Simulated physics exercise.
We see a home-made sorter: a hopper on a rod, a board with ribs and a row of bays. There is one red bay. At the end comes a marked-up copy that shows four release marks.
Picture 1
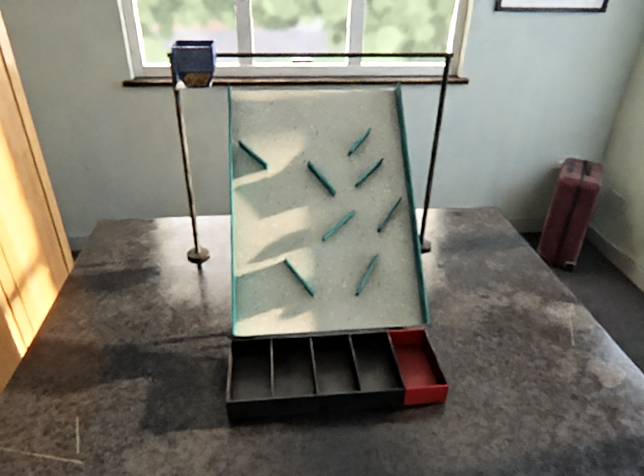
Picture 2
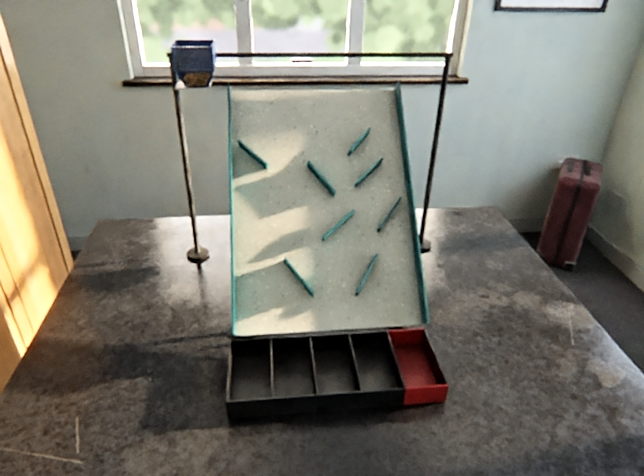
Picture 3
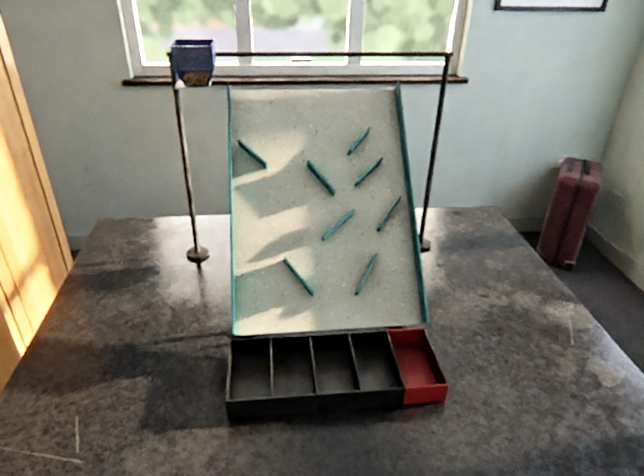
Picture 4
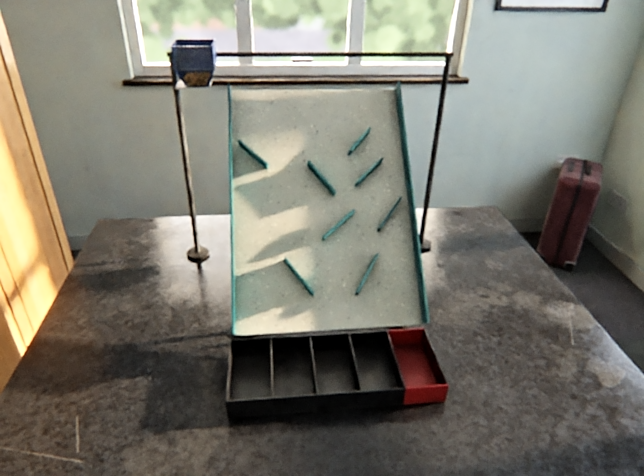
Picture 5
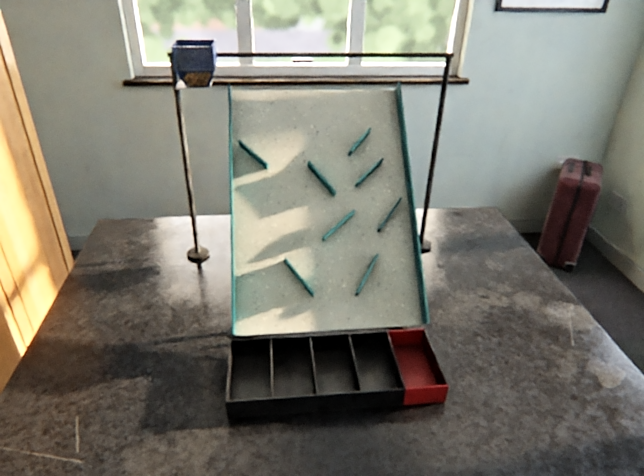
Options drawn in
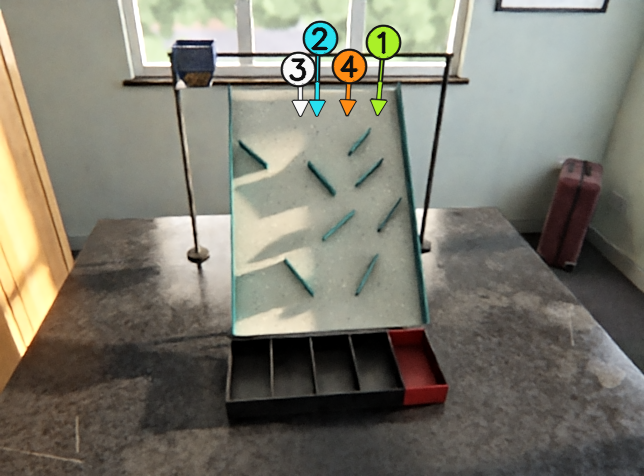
A tilted board with green ribs stands motionless above dark bays and one red bay.
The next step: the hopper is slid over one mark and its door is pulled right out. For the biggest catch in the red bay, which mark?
Use mark 1.
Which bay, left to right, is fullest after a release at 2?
It is the third one.
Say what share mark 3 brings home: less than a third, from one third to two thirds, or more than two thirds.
Less than a third.
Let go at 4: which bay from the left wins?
It is the third one.
On the marked copy, mark 1 meets the board at (378, 109); mark 2 meets the board at (316, 110); mark 3 meets the board at (300, 110); mark 4 meets the board at (347, 109).
For mark 1, roughly a third in the red bay, roughly half in other bays, about a tenth outside the box.
For mark 2, about a tenth in the red bay, the larger part in other bays, about a tenth outside the box.
For mark 3, about a tenth in the red bay, the larger part in other bays, about a tenth outside the box.
For mark 4, about a tenth in the red bay, the larger part in other bays, just a few outside the box.
